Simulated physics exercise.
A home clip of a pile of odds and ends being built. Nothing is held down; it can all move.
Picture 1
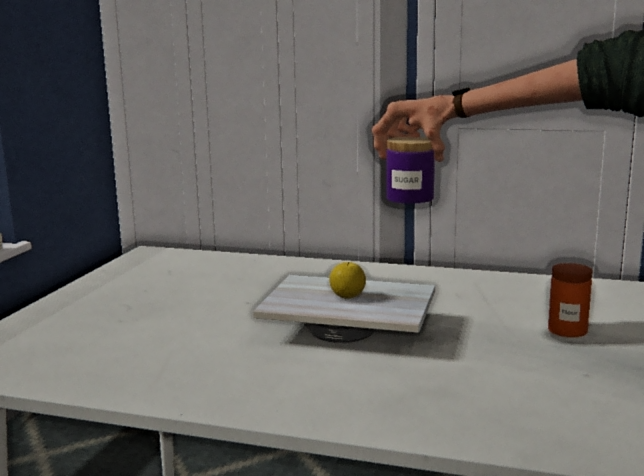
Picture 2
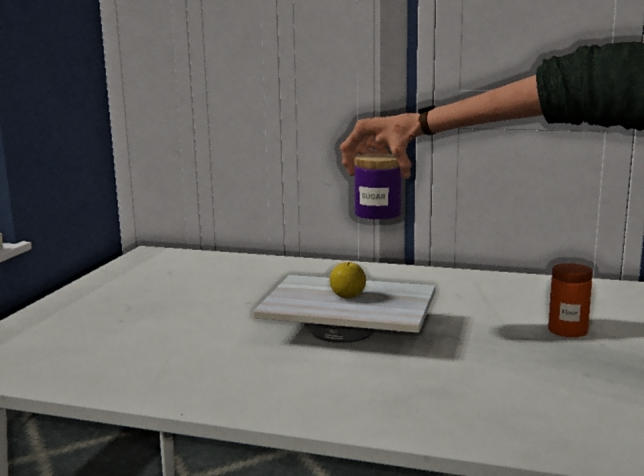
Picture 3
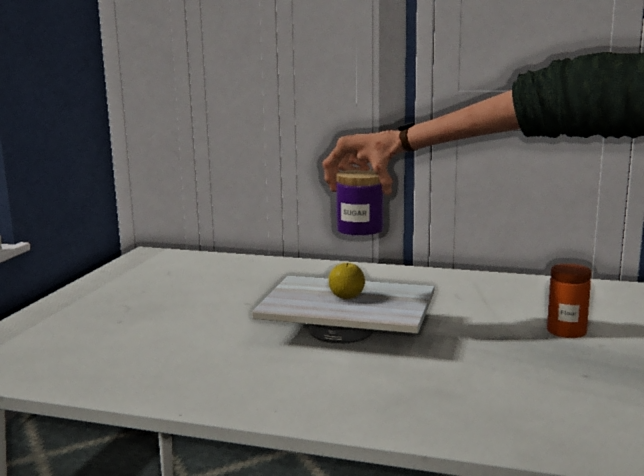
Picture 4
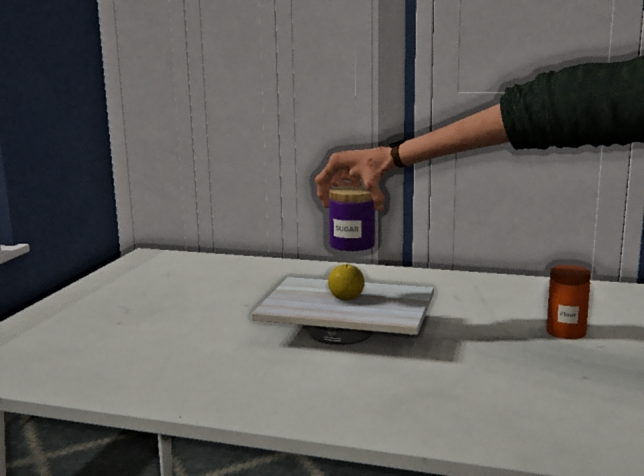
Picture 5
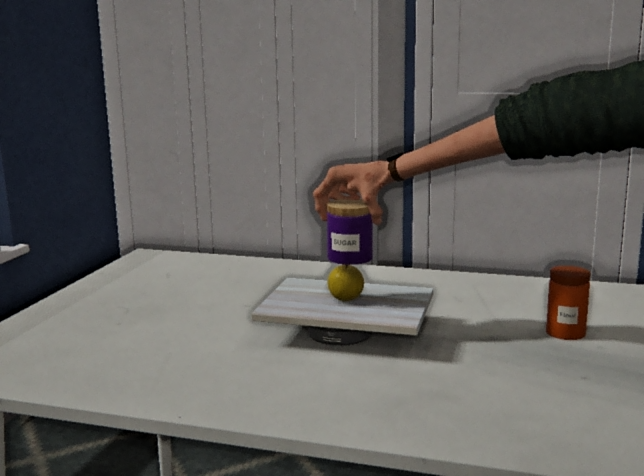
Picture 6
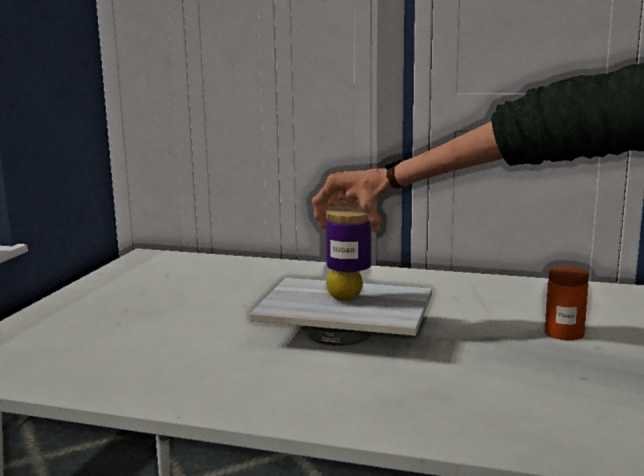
In this clip, a hand holding a purple jar labelled sugar moves left and down over a yellow apple on a board, then sets the jar on the apple and keeps hold of it, while an orange jar stands to the right.
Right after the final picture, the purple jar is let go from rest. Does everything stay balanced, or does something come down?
Something comes down.
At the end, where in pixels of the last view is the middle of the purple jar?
End position in the final view: Approximately (521, 323).
Then, 0.50 s after the last picture, purple jar now fallen.
Then, 0.70 s after the last picture, things are still on the move.
Then, 1.20 s after the last picture, nothing new.
At rest, fallen, purple jar; the other 4 in place. Seen from the same camera at the end, purple jar near (521, 324). The pile gives way.
